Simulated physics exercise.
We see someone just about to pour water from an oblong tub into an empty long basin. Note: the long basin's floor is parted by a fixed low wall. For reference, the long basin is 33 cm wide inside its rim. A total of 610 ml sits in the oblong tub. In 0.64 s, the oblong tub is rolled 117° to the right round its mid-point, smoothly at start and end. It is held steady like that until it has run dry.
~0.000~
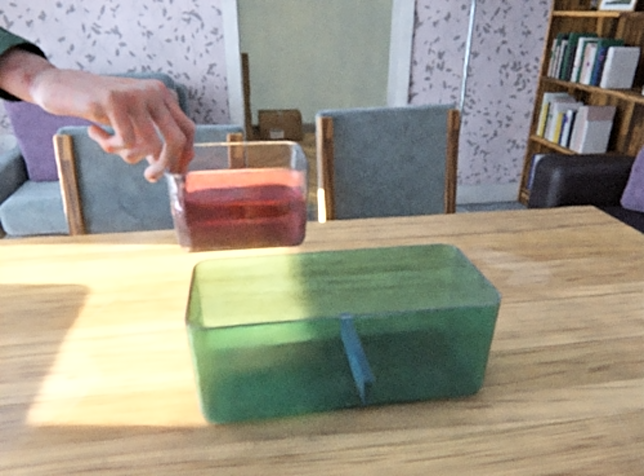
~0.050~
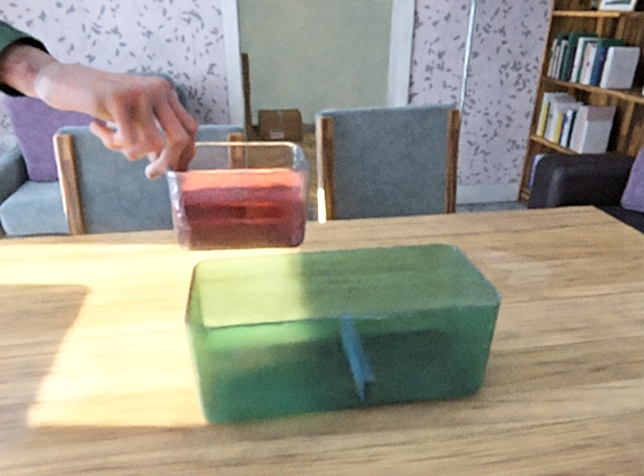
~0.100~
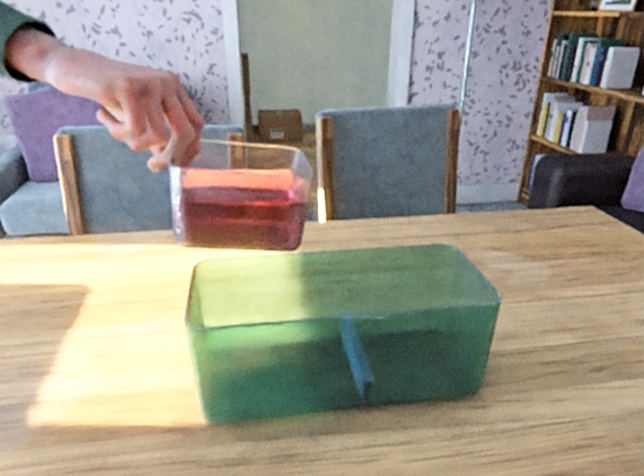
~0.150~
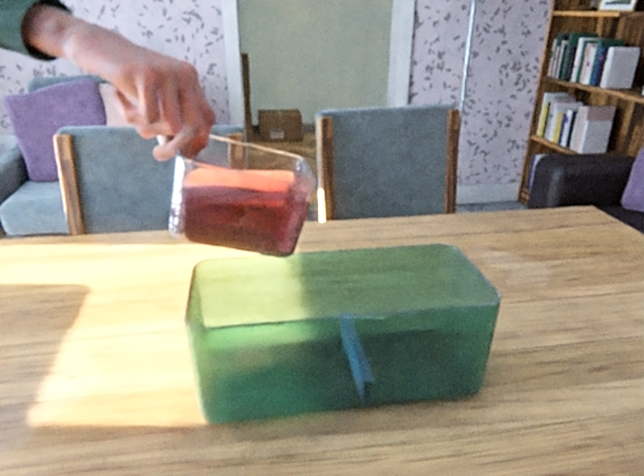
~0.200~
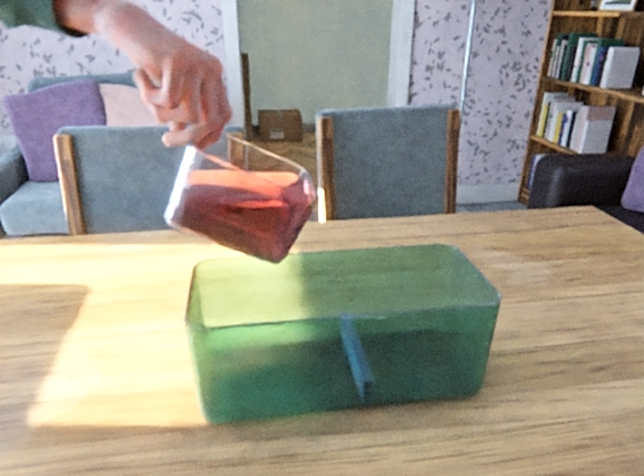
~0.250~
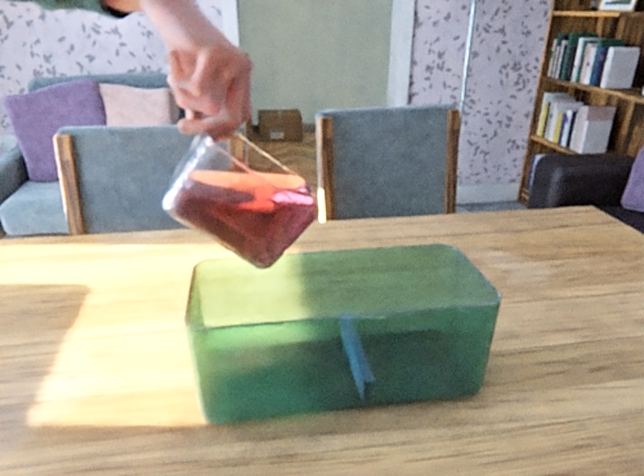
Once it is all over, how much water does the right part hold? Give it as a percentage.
The right part holds about 28 per cent.
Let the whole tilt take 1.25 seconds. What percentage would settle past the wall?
In that case, some 50 percent.
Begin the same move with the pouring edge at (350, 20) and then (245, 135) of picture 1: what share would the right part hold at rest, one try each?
In order, 70 and 15 per cent.
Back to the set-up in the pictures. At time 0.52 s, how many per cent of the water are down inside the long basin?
Fraction in basin: Approx. 52%.
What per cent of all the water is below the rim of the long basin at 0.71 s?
About 94 per cent.
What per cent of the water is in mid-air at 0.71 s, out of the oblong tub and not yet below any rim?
4 in a hundred, give or take.
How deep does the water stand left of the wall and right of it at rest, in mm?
Final reading - left some 16 mm, right some 10 mm.
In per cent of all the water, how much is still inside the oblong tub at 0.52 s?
About 20 percent.
Then, 0.52 s in, the tilt is 107° and 19 per cent is still to pour, 37 is left of the wall and 16 right of it.
Then, 0.71 s in, the tilt is 117° and 2 per cent is still to pour, 68 is left of the wall and 26 right of it.
Then, 0.92 s in, the tilt is 117° and 0 per cent is still to pour, 69 is left of the wall and 28 right of it.
Then, 1.14 s in, the tilt is 117° and 0 per cent is still to pour, 69 is left of the wall and 28 right of it.
Finally, 69 per cent lies left of the wall, 28 right of it and 3 outside.
